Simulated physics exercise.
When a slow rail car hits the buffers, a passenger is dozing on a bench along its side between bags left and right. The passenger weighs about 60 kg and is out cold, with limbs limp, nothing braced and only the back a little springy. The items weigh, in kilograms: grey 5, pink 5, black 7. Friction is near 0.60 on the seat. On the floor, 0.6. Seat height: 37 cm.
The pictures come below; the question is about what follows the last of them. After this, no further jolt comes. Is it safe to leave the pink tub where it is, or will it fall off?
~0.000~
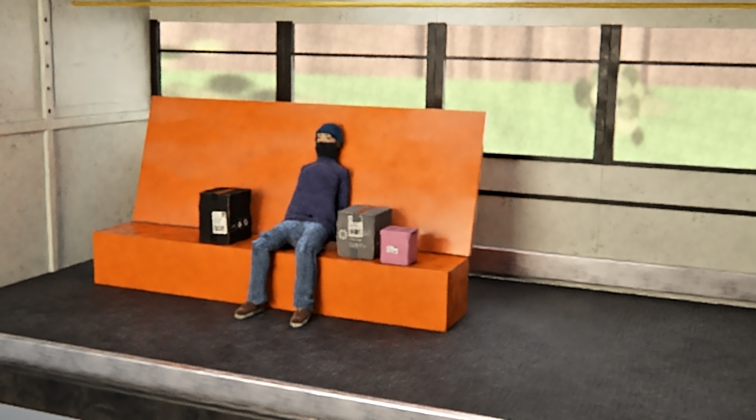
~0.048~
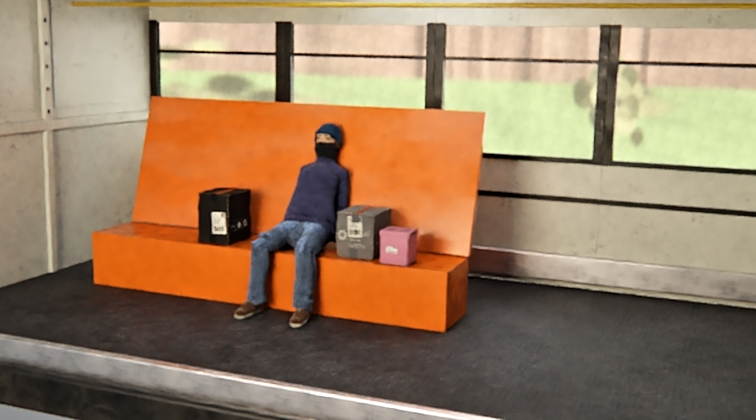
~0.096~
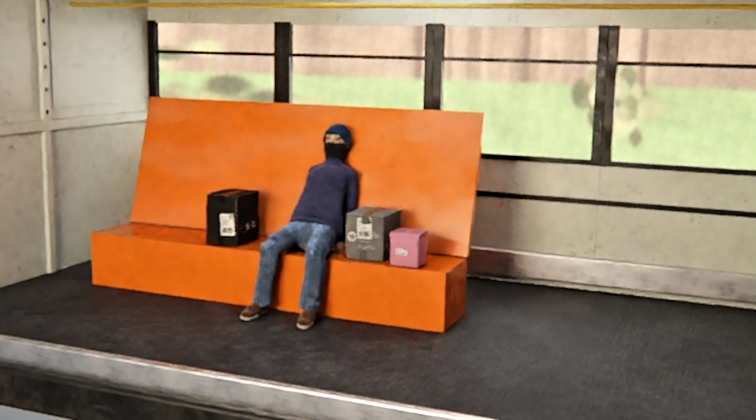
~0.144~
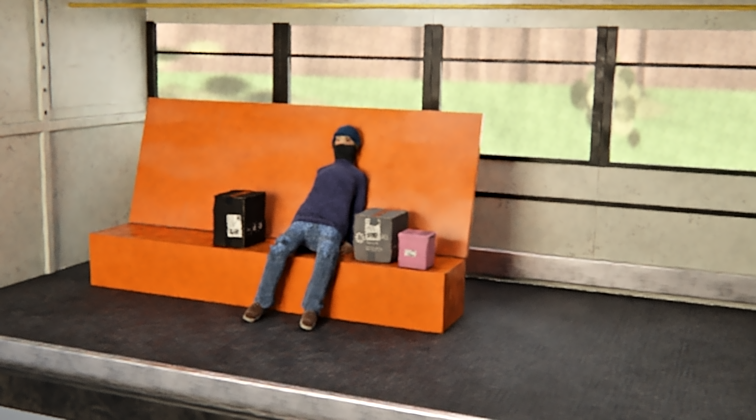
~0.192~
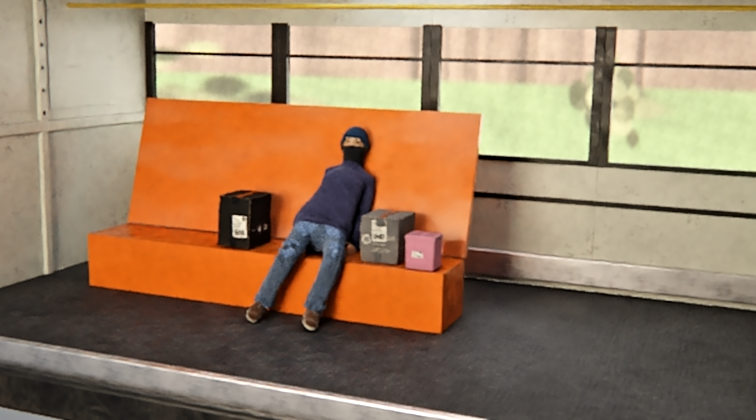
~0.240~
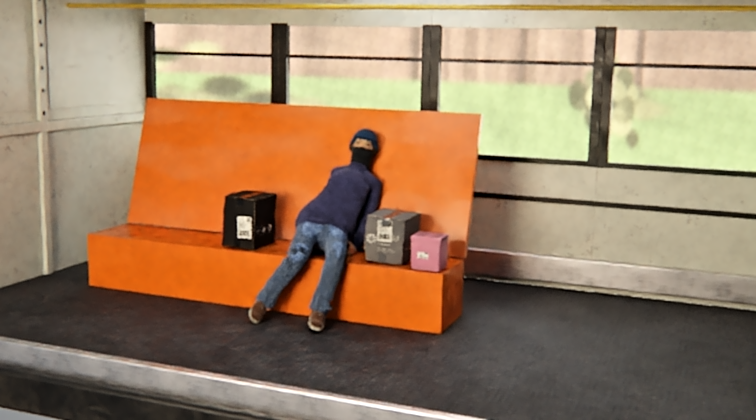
Safe to leave; it stays.
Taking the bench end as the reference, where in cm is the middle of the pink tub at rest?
Short side, near 10 cm.
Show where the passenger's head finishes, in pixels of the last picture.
The head finishes near (412, 186).
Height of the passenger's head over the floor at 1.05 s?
Roughly 80 cm above the floor.
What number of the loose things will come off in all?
I make it 0.
After 0.40 s the pink tub is 8 cm short of the bench end, tilted 0°, near (435, 253) in the last picture's view.
After 0.65 s the pink tub is 8 cm short of the bench end, tilted 0°, near (435, 253) in the last picture's view; the passenger's hips 52 cm above the ground.
After 1.05 s the pink tub is 8 cm short of the bench end, tilted 0°, near (435, 253) in the last picture's view.
Final state at 1.5 s, grey holdall stays on; pink tub stays on; black pack stays on; passenger's hips keep to the seat.
